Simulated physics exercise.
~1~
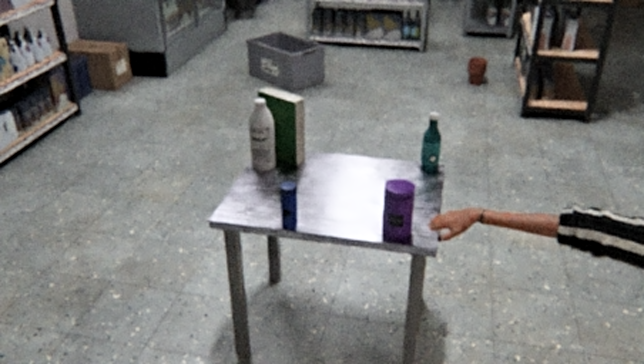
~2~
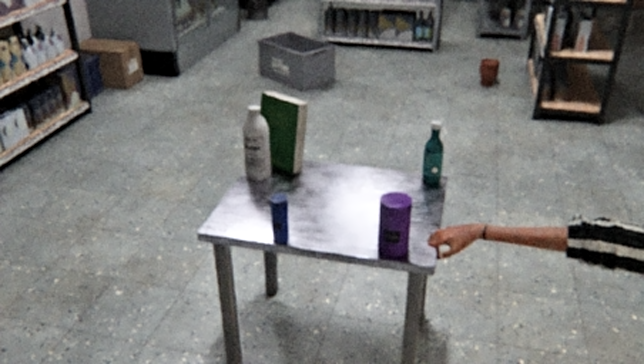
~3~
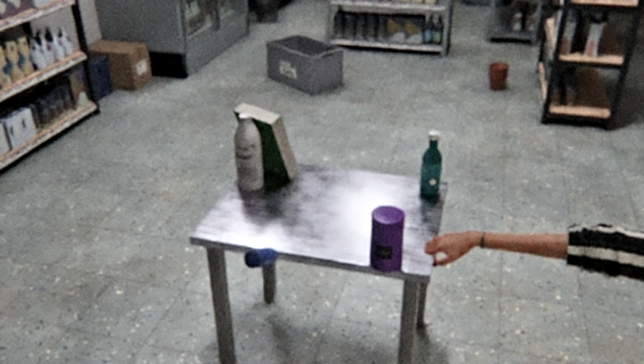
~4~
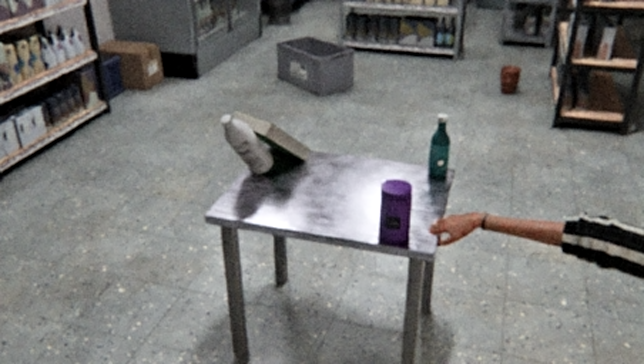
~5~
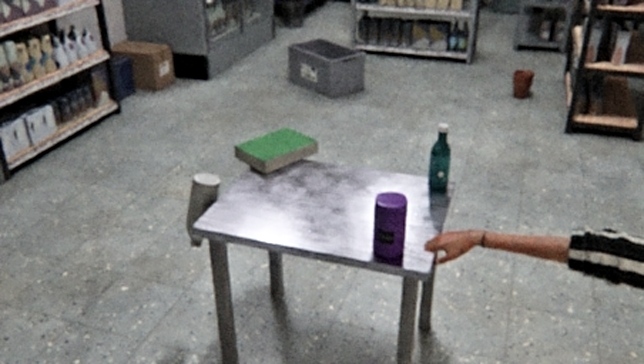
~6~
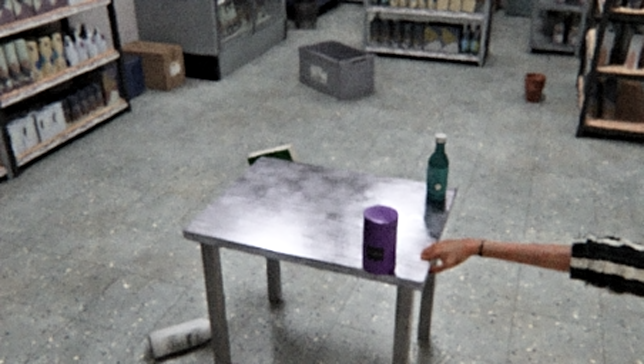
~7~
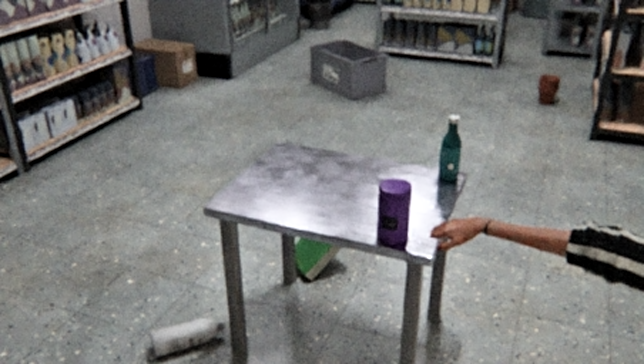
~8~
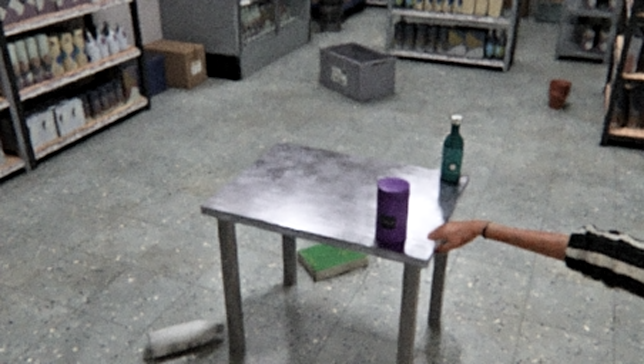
The video shows a hand at the corner of a small table as a blue shaker, then a white bottle and a green book, tip and fall off, the bottle and book ending on the floor while a purple jar and turquoise bottle stay upright on top.
